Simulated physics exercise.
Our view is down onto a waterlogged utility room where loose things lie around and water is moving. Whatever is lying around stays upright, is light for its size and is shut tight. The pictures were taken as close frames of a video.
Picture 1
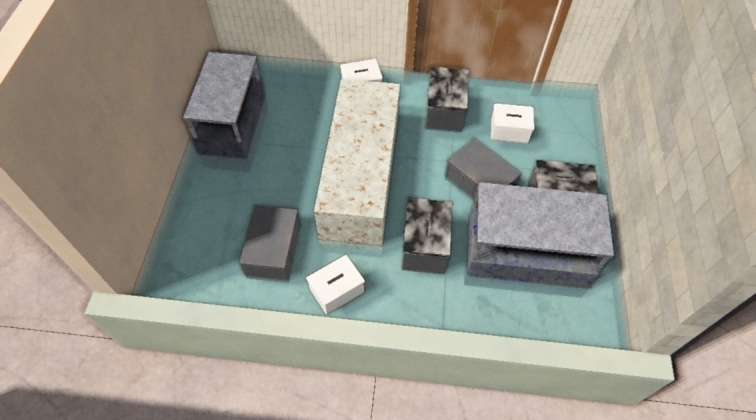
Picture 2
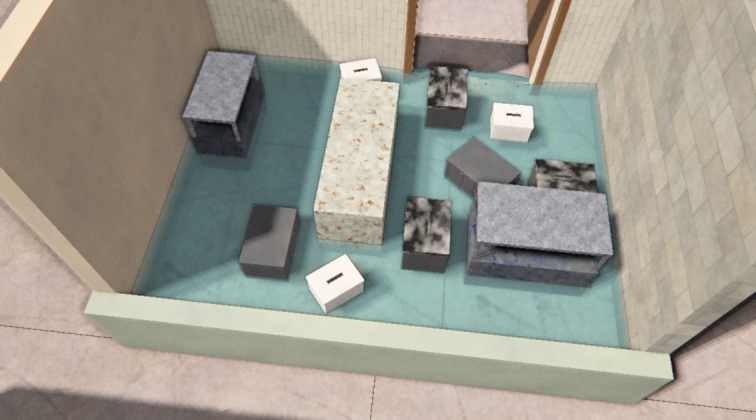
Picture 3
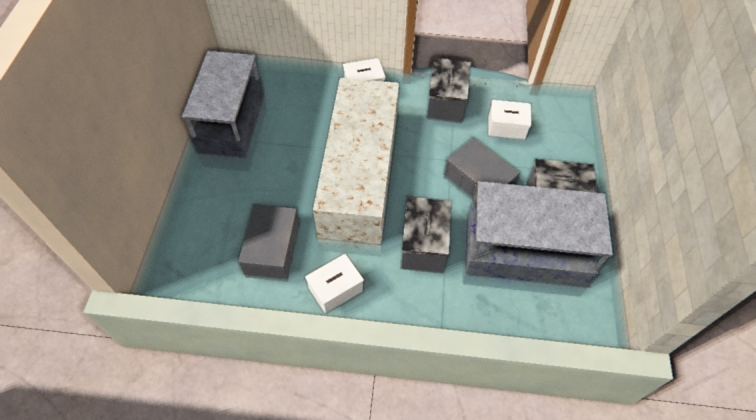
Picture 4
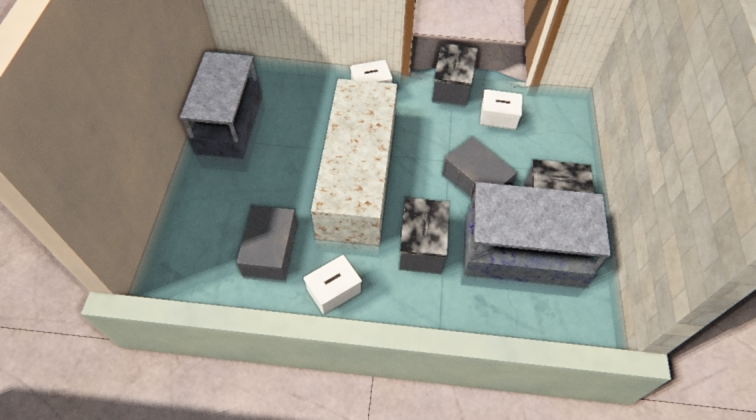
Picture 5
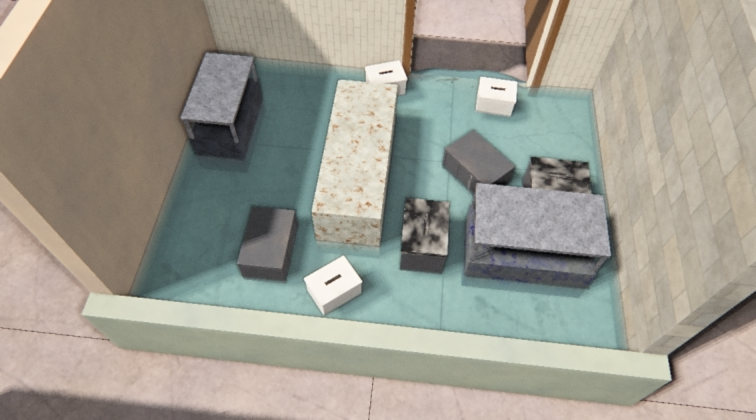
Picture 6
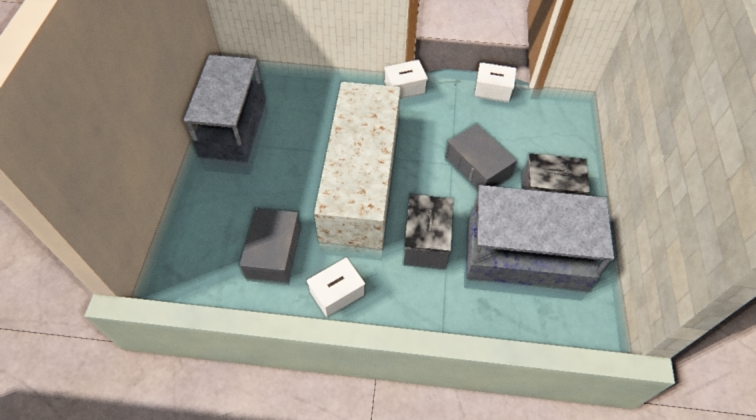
In a flooded room seen from above, the brown door at the back disappeared, then a dark mottled block drifted out through the opening while two white boxes floated slowly toward it.
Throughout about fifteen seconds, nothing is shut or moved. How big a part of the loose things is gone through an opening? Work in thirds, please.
The fraction that goes is likely to be two thirds or greater.
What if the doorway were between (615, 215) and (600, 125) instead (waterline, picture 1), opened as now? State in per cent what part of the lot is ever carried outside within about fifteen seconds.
Some 80 per cent of the things, roughly.
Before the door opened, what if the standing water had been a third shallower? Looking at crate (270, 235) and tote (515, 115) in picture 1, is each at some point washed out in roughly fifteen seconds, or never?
As listed: Still in, washed out.
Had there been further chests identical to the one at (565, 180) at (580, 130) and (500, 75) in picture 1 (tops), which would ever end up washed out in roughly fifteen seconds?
Well, the first one leaves, but the second one leaves.
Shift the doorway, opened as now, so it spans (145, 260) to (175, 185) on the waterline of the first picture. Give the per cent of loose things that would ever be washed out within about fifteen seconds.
Roughly 50 in a hundred.
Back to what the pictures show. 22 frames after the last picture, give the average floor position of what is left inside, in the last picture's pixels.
About (452, 184).
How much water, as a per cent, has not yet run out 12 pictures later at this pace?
64 %.
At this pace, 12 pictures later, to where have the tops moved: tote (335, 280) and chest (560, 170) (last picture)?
I'd say around (442, 235) for the first and around (545, 144) for the second.
A moment on, 3 of 8 are out; 5 afloat.
Next, 4 of 8 are out; 4 afloat.
Later, 5 of 8 are out; 3 afloat.
In the end, 6 of 8 are out; 2 afloat.
